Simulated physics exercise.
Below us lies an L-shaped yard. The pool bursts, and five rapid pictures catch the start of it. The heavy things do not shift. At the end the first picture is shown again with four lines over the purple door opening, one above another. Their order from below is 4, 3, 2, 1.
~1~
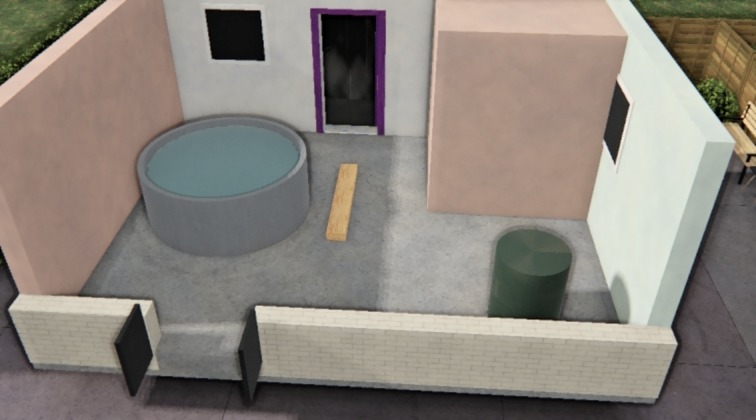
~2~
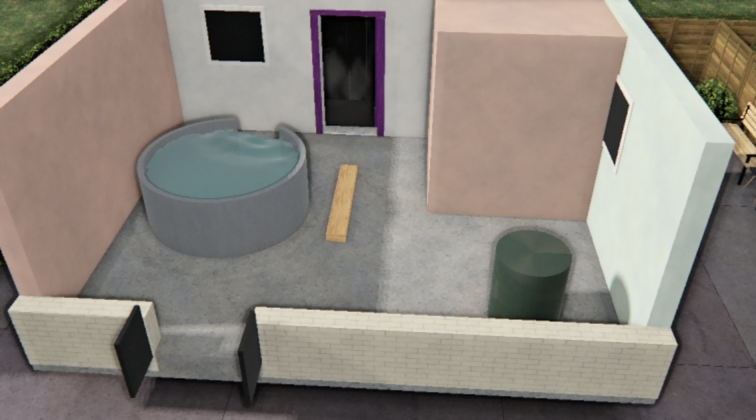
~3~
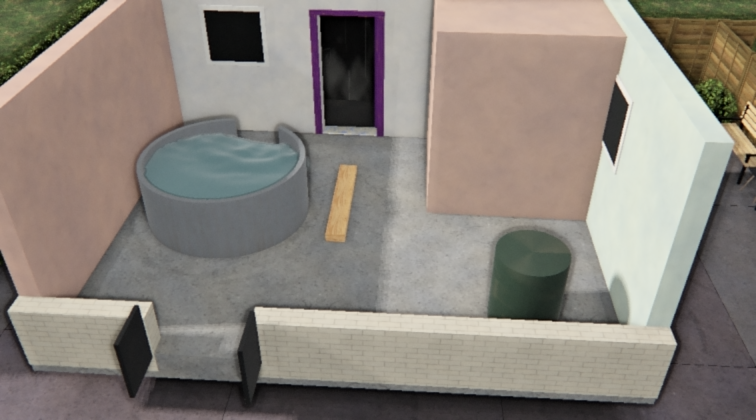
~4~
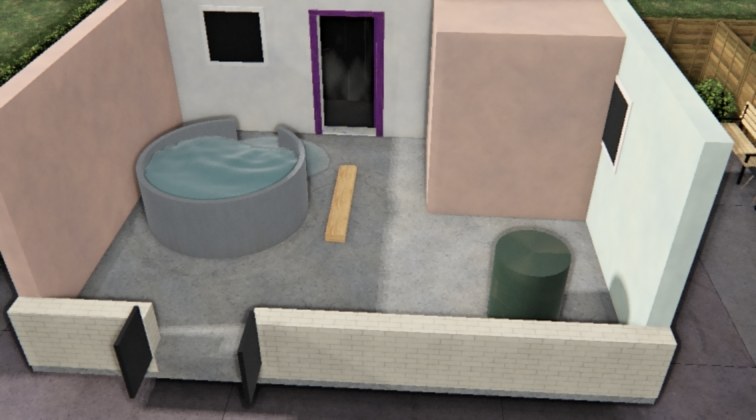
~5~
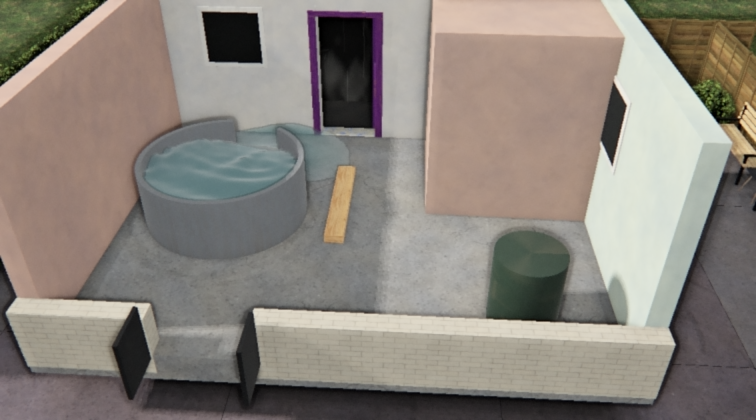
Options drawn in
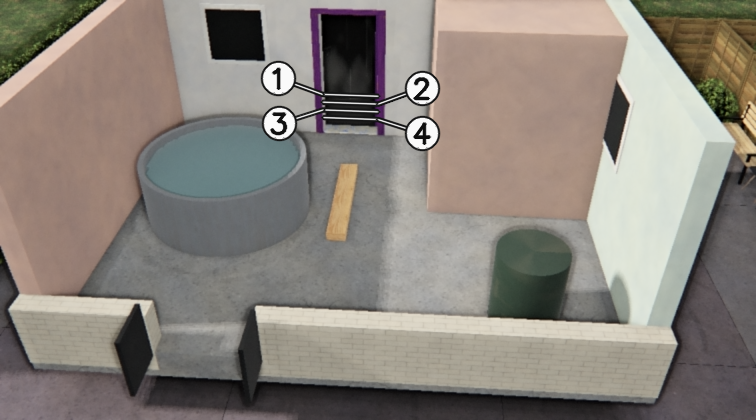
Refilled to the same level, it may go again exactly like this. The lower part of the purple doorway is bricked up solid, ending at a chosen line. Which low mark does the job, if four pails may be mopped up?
Choose 4.
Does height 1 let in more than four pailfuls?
No.
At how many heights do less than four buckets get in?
All of them.
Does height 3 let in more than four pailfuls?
No, not at all.
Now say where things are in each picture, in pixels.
In the first frame, water in the pool at rest, its middle at (224, 160); foot of the purple doorway at (351, 133); open gate at (203, 300).
In the second frame, water covers 1 % of the ground, its front hidden from here.
In the third frame, water covers 3 % of the ground, its front hidden from here.
In the fourth frame, front seen at (309, 143), 7 % of the ground wet.
In the fifth frame, front seen at (322, 131), 12 % of the ground wet.
On the marked copy, 1 at (350, 95); 2 at (350, 103); 3 at (350, 110); 4 at (350, 118); from the bottom up 4, 3, 2, 1.
For height 1, nothing gets over.
For height 2, nothing gets over.
For height 3, nothing gets over.
For height 4, a bucket or two gets in.
